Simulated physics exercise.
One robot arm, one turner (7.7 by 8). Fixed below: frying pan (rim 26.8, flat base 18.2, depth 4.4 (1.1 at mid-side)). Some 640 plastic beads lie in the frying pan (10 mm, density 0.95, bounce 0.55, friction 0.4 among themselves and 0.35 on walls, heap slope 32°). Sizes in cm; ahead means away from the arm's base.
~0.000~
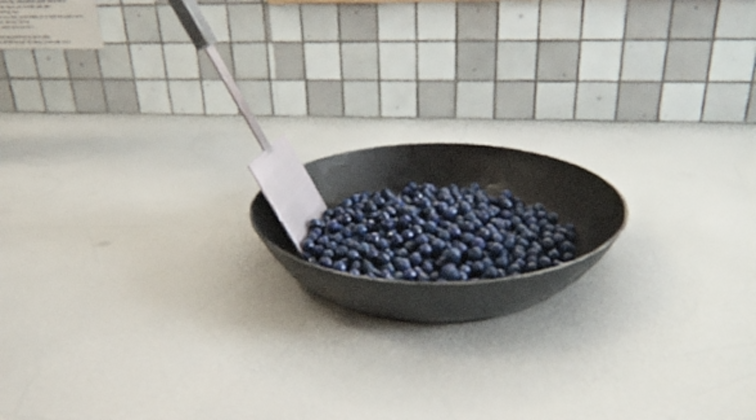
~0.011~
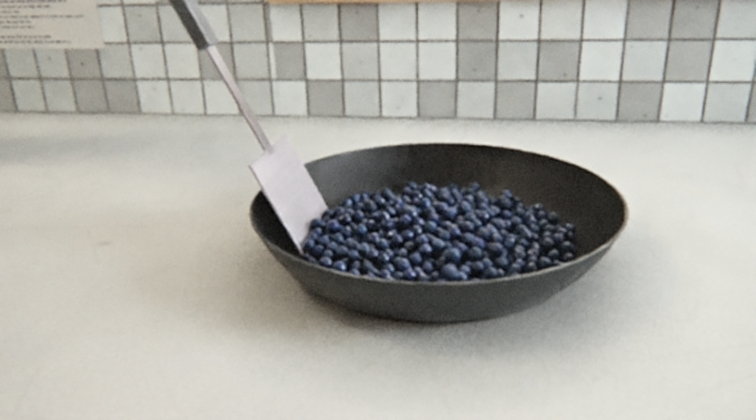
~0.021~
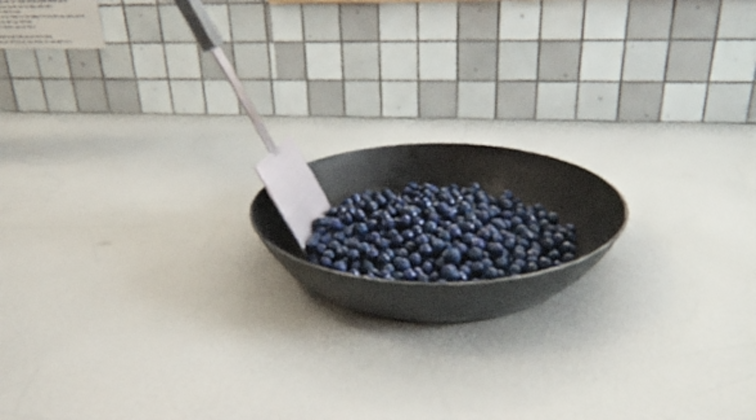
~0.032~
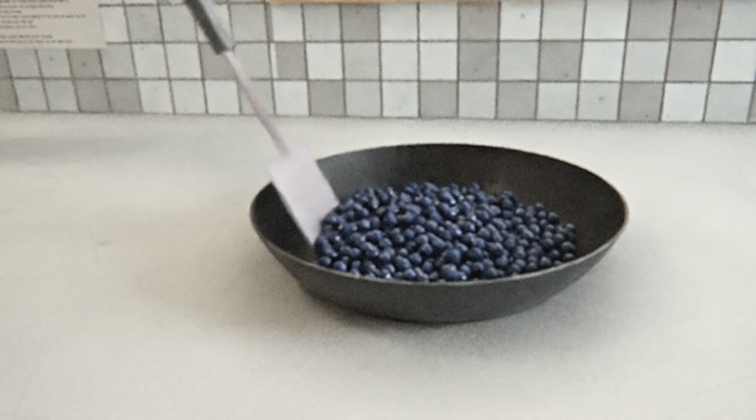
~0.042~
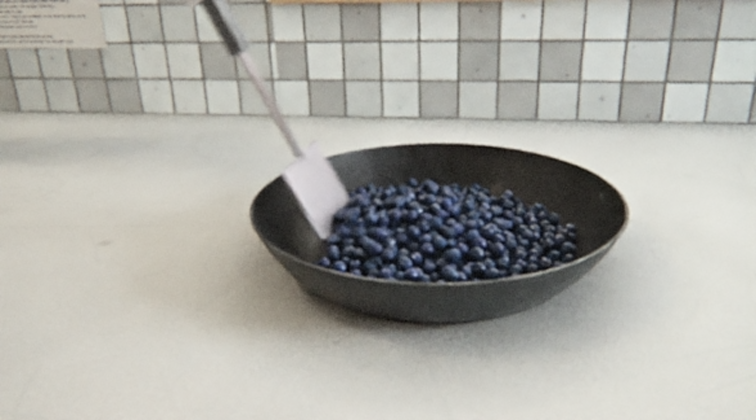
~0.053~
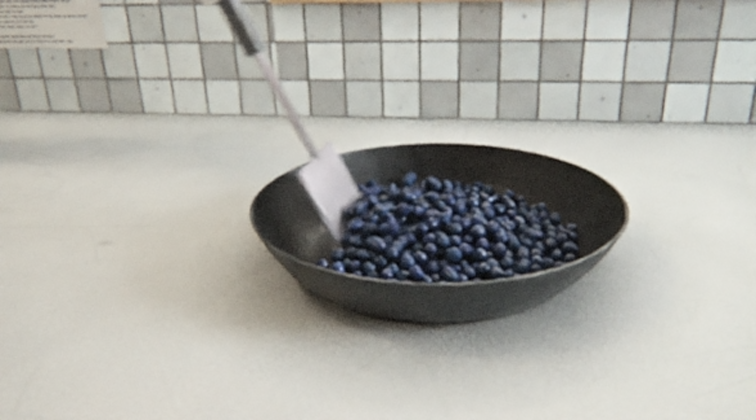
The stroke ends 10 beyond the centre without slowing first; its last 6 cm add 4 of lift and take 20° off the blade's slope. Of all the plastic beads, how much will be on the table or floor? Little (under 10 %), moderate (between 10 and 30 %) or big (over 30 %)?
Share on the table or floor: Moderate (between 10 and 30 %).
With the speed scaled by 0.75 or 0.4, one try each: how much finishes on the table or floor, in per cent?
Some 15 and 5 per cent.
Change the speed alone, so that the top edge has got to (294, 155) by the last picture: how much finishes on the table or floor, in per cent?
Some 15 per cent.
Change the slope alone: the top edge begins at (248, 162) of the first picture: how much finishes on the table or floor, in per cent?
About 20 per cent.
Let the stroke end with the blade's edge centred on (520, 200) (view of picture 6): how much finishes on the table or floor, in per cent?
About 10 per cent.
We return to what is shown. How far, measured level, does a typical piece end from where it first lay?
Roughly 4 cm.
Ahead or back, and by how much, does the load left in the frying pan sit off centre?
About 3.5 cm ahead.
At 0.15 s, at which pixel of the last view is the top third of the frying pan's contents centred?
At about (513, 219).
By 0.10 s, sloping 64°, highest piece 7 above the table; 641 in the frying pan.
By 0.15 s, sloping 60°, highest piece 7 above the table; 641 in the frying pan.
By 0.37 s, sloping 44°, highest piece 15 above the table; 511 in the frying pan, 52 on the table or floor, 78 on the blade or in flight.
By 1.42 s, sloping 44°, highest piece 4 above the table; 511 in the frying pan, 130 on the table or floor.
Final count, 511 in the frying pan, 130 on the table or floor. That is 20 % on the table or floor.
